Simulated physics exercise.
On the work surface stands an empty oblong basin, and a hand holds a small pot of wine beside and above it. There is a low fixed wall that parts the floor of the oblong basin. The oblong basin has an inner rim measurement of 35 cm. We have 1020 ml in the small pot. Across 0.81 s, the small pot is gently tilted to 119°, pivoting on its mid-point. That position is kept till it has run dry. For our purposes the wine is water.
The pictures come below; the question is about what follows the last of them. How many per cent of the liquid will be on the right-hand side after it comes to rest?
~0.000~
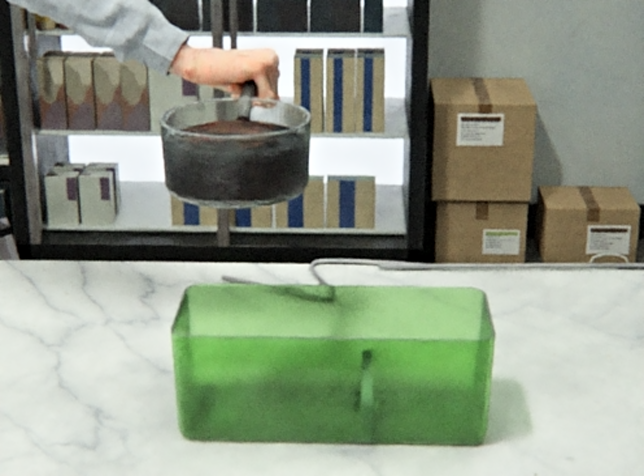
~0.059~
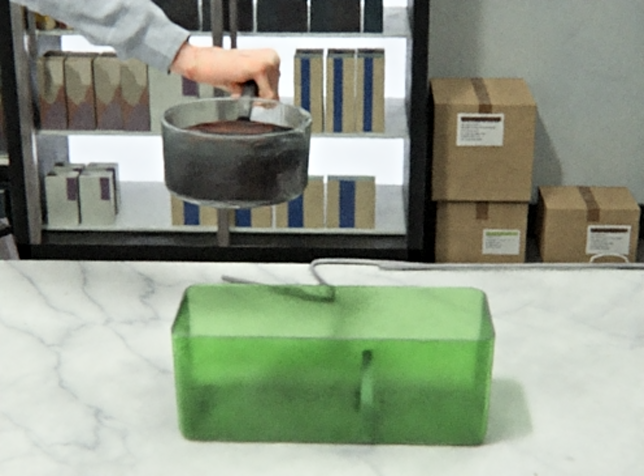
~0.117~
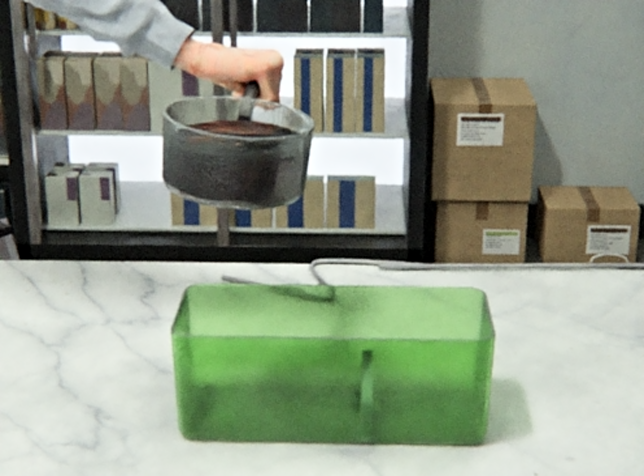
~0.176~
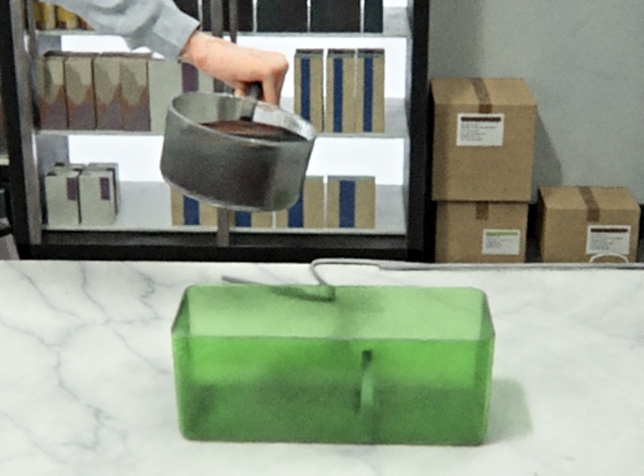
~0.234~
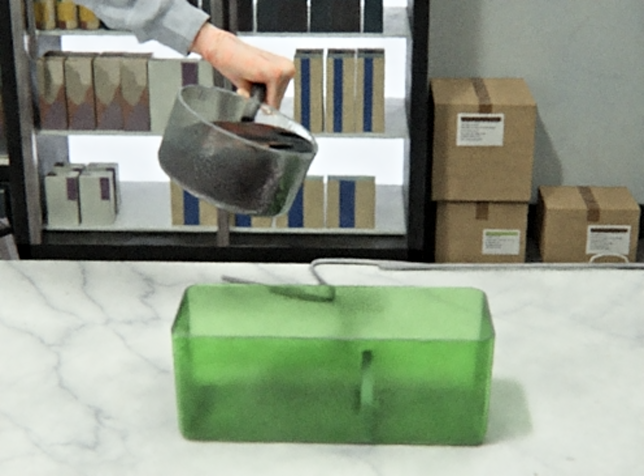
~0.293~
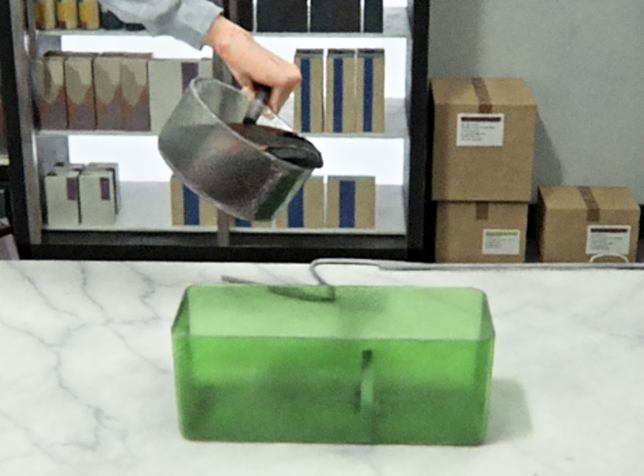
Some 40 per cent will be on the right-hand side.
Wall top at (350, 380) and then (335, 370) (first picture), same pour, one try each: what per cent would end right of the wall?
Respectively close to 55 and 65 %.
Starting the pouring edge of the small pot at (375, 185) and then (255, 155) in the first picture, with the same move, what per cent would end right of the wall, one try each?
It comes to 60 per cent, and then 15 per cent.
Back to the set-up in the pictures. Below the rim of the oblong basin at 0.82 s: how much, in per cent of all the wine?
Looks like about 88 % of the whole amount.
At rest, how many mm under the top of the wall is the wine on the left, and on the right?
Noted: Left near 26 mm, right near 24 mm.
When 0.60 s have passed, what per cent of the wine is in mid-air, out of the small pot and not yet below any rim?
Near 48 per cent at that time.
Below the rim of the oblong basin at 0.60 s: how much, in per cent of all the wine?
At that time the basin holds about 30 per cent of the liquid.
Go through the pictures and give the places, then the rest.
Tilt 0°; pouring edge (310, 119); surface from (167, 137) to (307, 138); the oblong basin's rim runs from (179, 310) to (490, 314); the wall's top is at (367, 376), in the first frame.
Tilt 2°; pouring edge (311, 121); surface from (167, 137) to (308, 139), in the second frame.
Tilt 6°; pouring edge (313, 127); surface from (167, 135) to (308, 141), in the third frame.
Tilt 13°; pouring edge (315, 137); surface from (167, 135) to (311, 142), in the fourth frame.
Tilt 23°; pouring edge (317, 150); surface from (166, 135) to (315, 144), in the fifth frame.
Tilt 34°; pouring edge (316, 165); surface from (162, 133) to (308, 151); 2 per cent is over the edge, in the sixth frame.
After 0.60 s the tilt is 100° and 22 per cent is still to pour, 6 is left of the wall and 24 right of it.
After 0.82 s the tilt is 119° and 2 per cent is still to pour, 48 is left of the wall and 39 right of it.
After 1.06 s the tilt is 119° and 0 per cent is still to pour, 58 is left of the wall and 39 right of it.
After 1.31 s the tilt is 119° and 0 per cent is still to pour, 58 is left of the wall and 40 right of it.
In the end 58 per cent lies left of the wall, 40 right of it and 2 outside.
